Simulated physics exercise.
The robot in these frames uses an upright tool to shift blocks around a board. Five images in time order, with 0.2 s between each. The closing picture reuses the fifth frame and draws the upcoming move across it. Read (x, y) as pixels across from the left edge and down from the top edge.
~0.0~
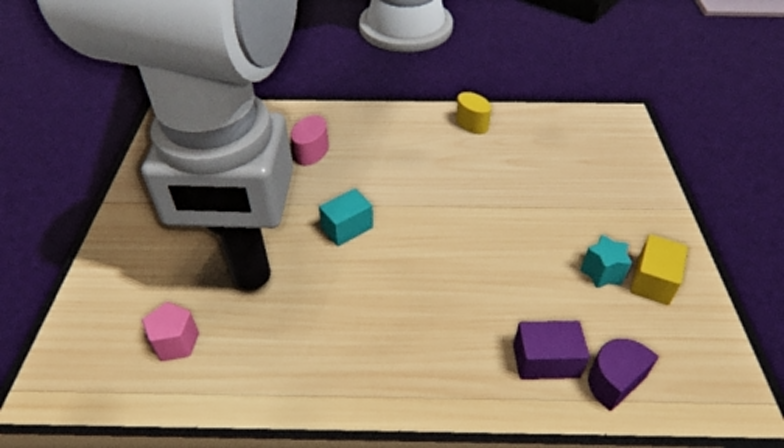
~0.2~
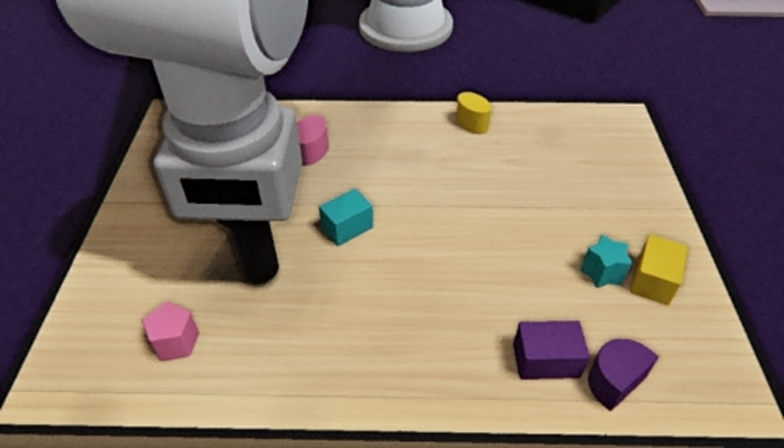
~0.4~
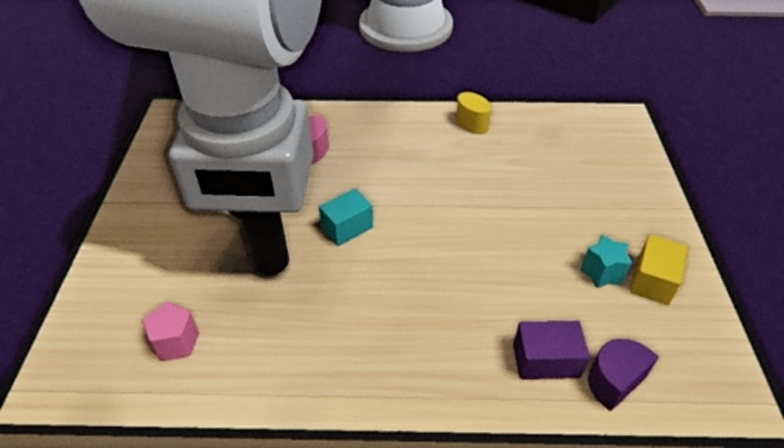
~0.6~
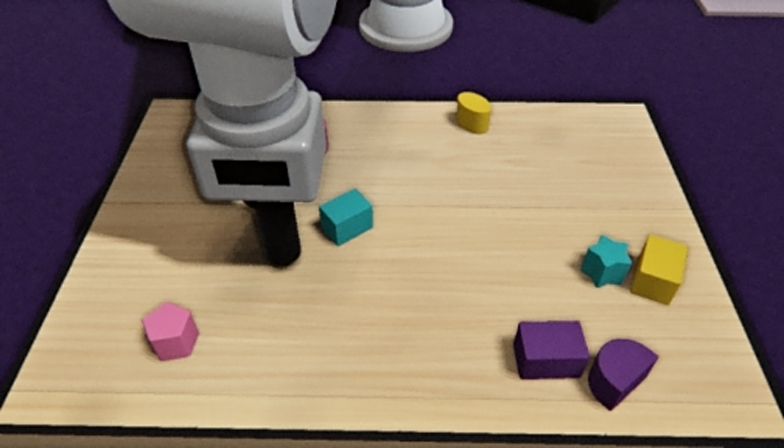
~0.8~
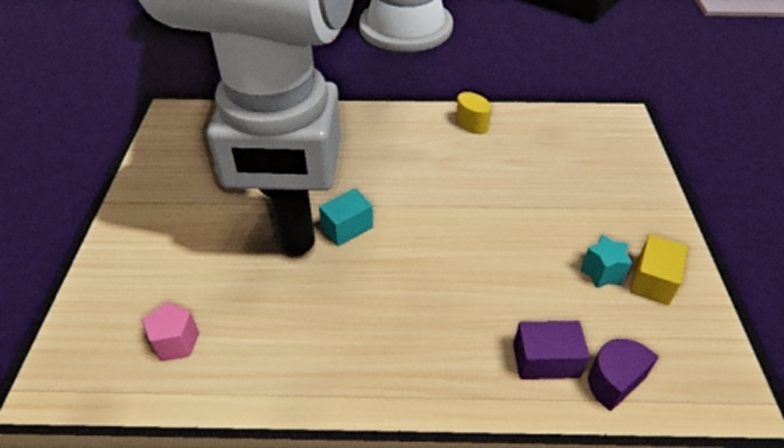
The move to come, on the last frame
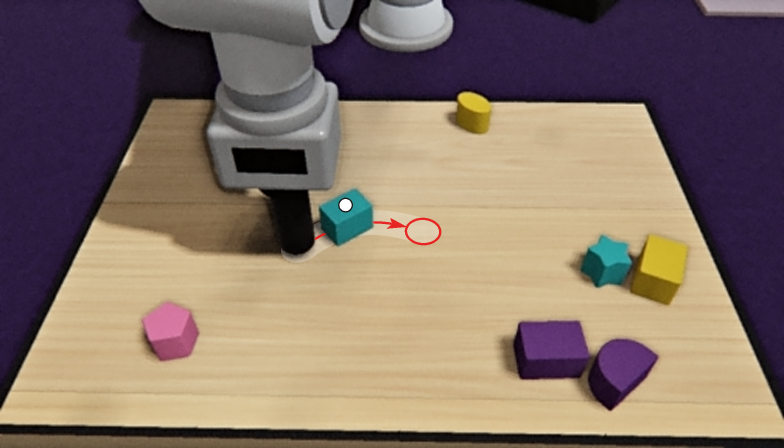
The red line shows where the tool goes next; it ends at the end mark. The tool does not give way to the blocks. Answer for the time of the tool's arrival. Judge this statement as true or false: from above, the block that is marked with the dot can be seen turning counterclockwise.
The statement is correct.
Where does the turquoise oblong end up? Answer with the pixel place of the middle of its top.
I'd place it at (443, 184), taking the centre of its top.
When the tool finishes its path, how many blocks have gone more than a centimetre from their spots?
Once the path ends, one block will have shifted.
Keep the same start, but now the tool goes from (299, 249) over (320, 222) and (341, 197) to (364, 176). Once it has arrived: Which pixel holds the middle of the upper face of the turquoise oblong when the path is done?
It is at (366, 195).
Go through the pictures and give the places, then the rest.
Tip of the tool at (252, 275), middles of tops, turquoise oblong at (346, 205), in the first picture.
Tool at (261, 269), nothing pushed, in the second picture.
Tool at (271, 261), nothing pushed, in the third picture.
Tool at (284, 252), nothing pushed, in the fourth picture.
Tool at (298, 242), turquoise oblong at (346, 205), in the fifth picture.
The line goes from (299, 249) via (337, 229) and (380, 223), ending at (423, 231); the dot is on the turquoise oblong.
The first path, step by step. One third of the way, tool at (337, 221); turquoise oblong at (374, 196), turned 15° clockwise.
Two thirds of the way, tool at (381, 215); turquoise oblong at (417, 188).
At the end, tool at (423, 224); turquoise oblong at (443, 184), turned 25° anticlockwise.
